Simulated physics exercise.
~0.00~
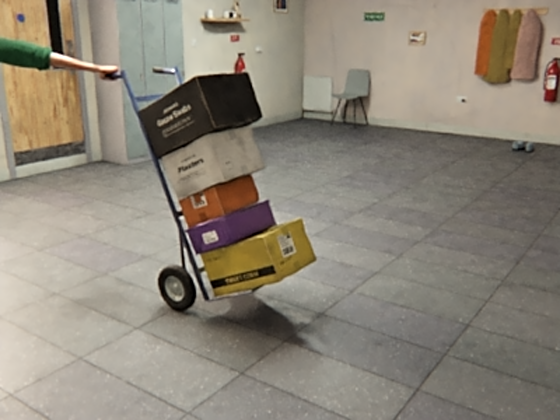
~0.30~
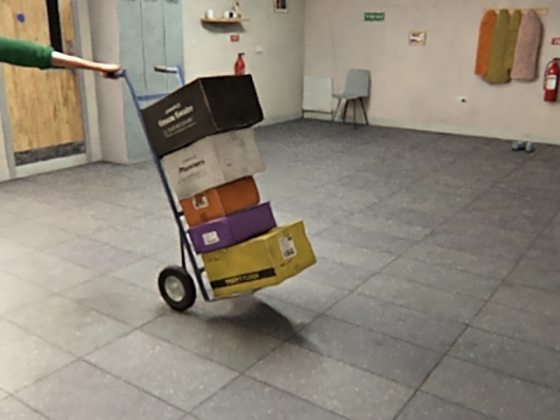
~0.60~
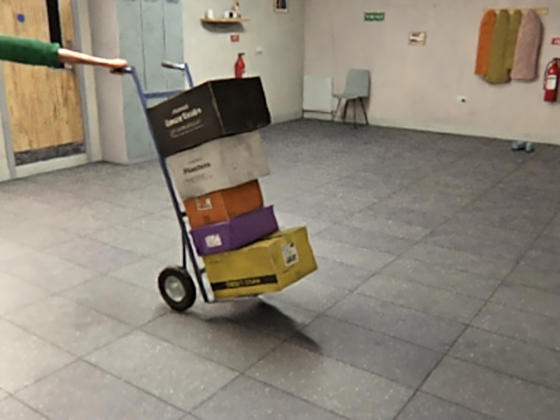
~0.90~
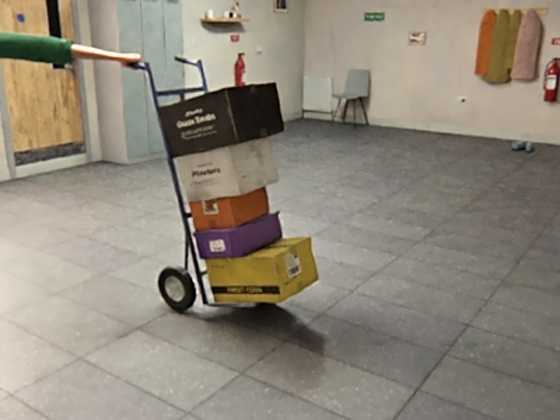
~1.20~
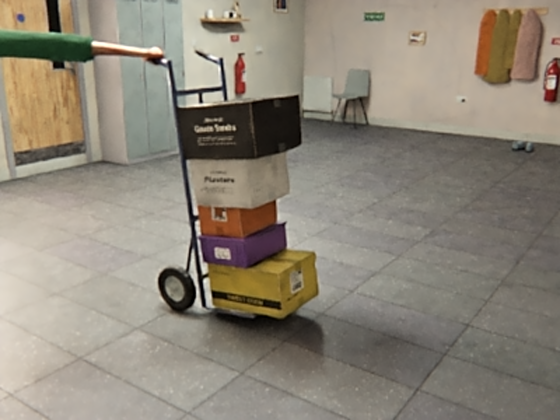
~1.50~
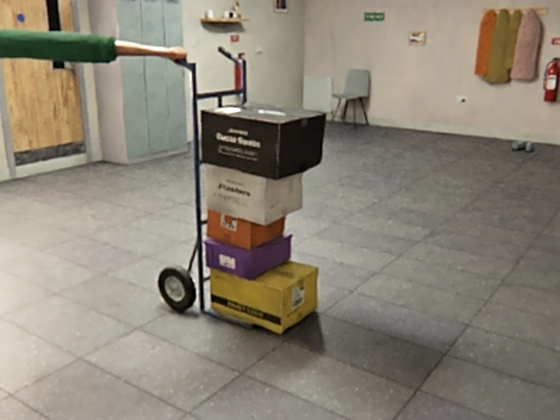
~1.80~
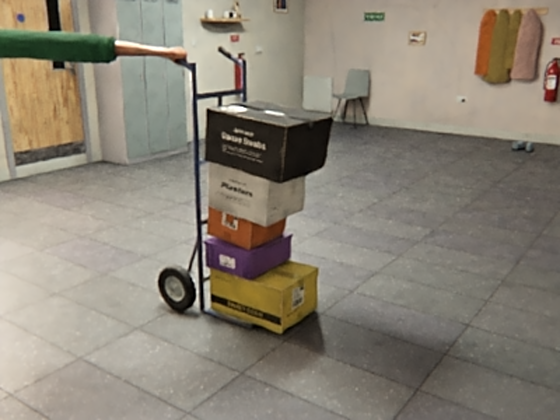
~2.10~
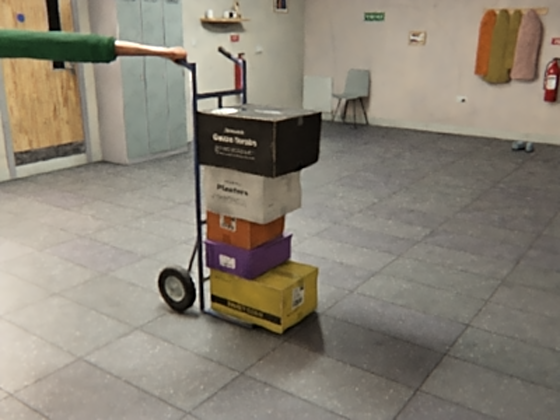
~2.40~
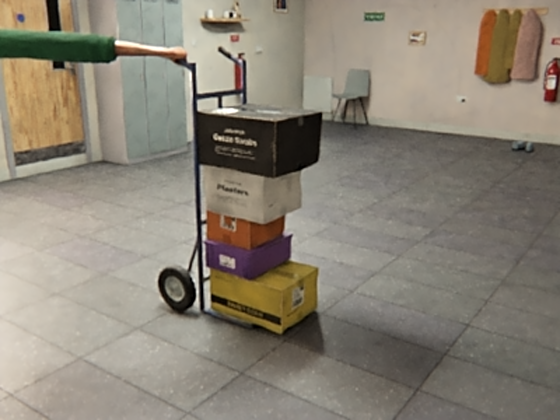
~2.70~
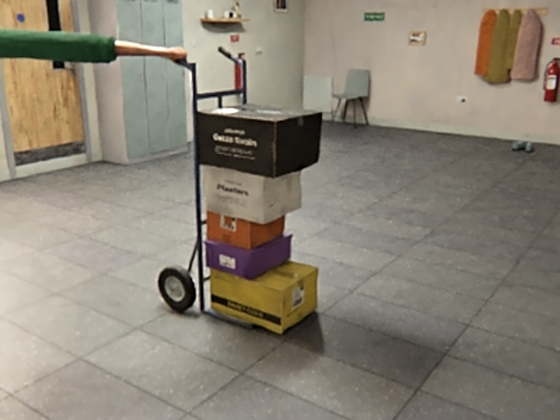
A hand truck stacked with five boxes swings upright, wobbles slightly, and stands still, fully loaded.
